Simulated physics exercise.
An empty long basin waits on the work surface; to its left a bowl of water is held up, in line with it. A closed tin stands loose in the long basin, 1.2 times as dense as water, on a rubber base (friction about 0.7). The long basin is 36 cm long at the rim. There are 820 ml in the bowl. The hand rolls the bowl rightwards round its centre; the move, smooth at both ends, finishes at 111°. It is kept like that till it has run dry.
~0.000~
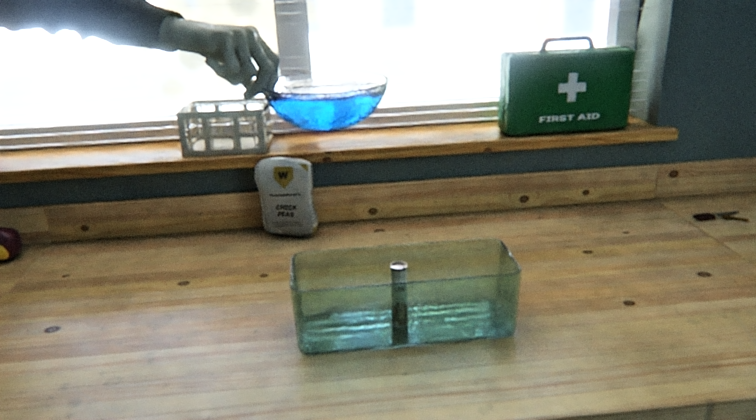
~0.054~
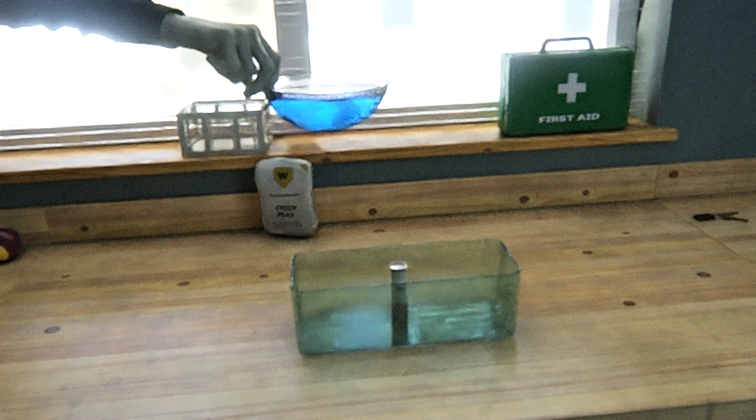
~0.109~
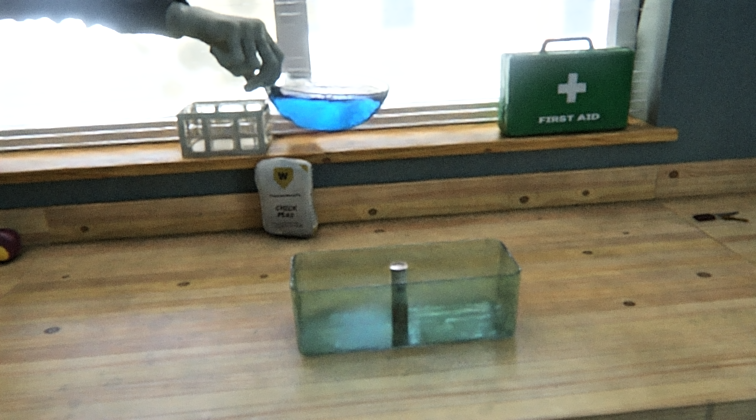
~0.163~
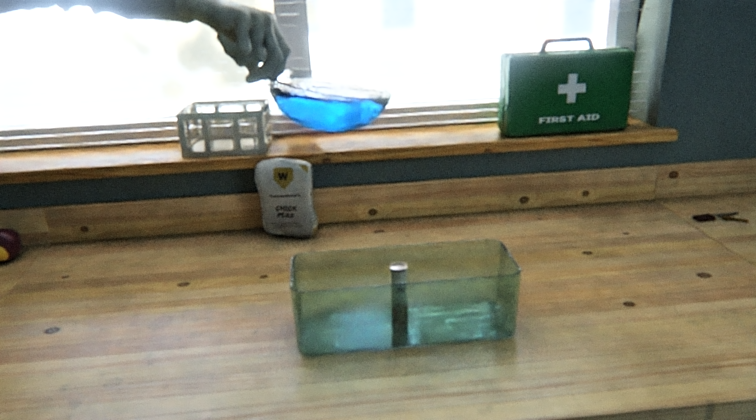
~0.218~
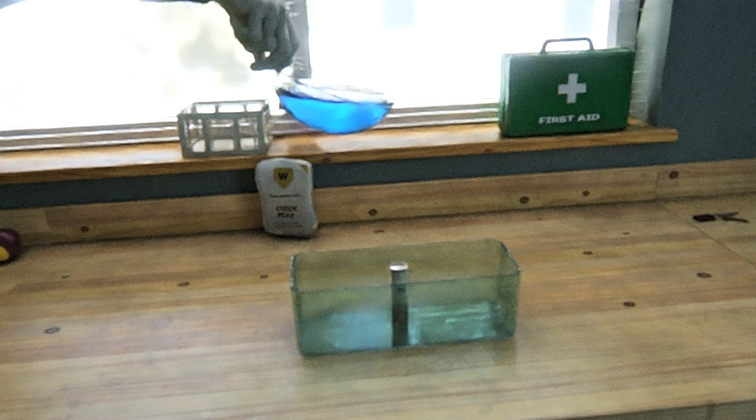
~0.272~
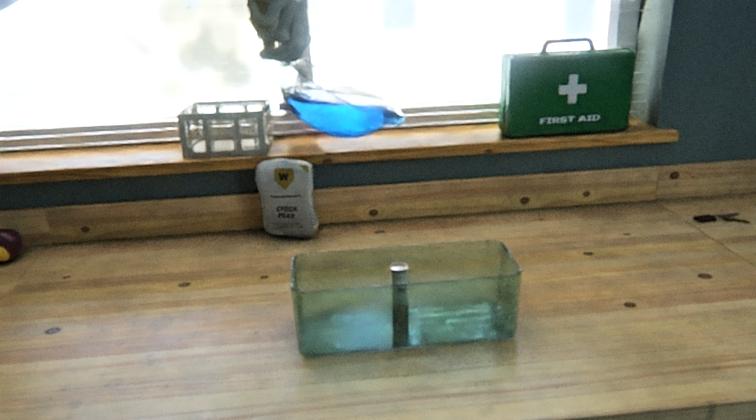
The clip shows a hand holding a bowl of blue liquid near a window, beyond an empty glass basin with a small upright cylinder in it, then tilting the bowl rightwards, slowly at first and then further.
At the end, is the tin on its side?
The tin topples.
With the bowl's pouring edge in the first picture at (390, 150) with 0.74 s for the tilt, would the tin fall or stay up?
Then it remains upright.
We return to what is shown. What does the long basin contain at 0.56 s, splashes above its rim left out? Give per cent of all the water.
About 32 per cent.
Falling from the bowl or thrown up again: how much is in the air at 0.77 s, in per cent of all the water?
Some 16 per cent.
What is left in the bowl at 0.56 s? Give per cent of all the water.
About 1 per cent.
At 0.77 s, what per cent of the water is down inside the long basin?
About 74 per cent.
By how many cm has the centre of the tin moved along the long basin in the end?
About 7.0 cm.
By 0.56 s the tilt is 96° and 1 per cent is still to pour; the tin stands where it began.
By 0.77 s the tilt is 111° and 0 per cent is still to pour; the tin leans 23°.
By 1.00 s the tilt is 111° and 0 per cent is still to pour; the tin lies on its side.
By 1.24 s the tilt is 111° and 0 per cent is still to pour; the tin lies on its side.
At rest the tin lies on its side.
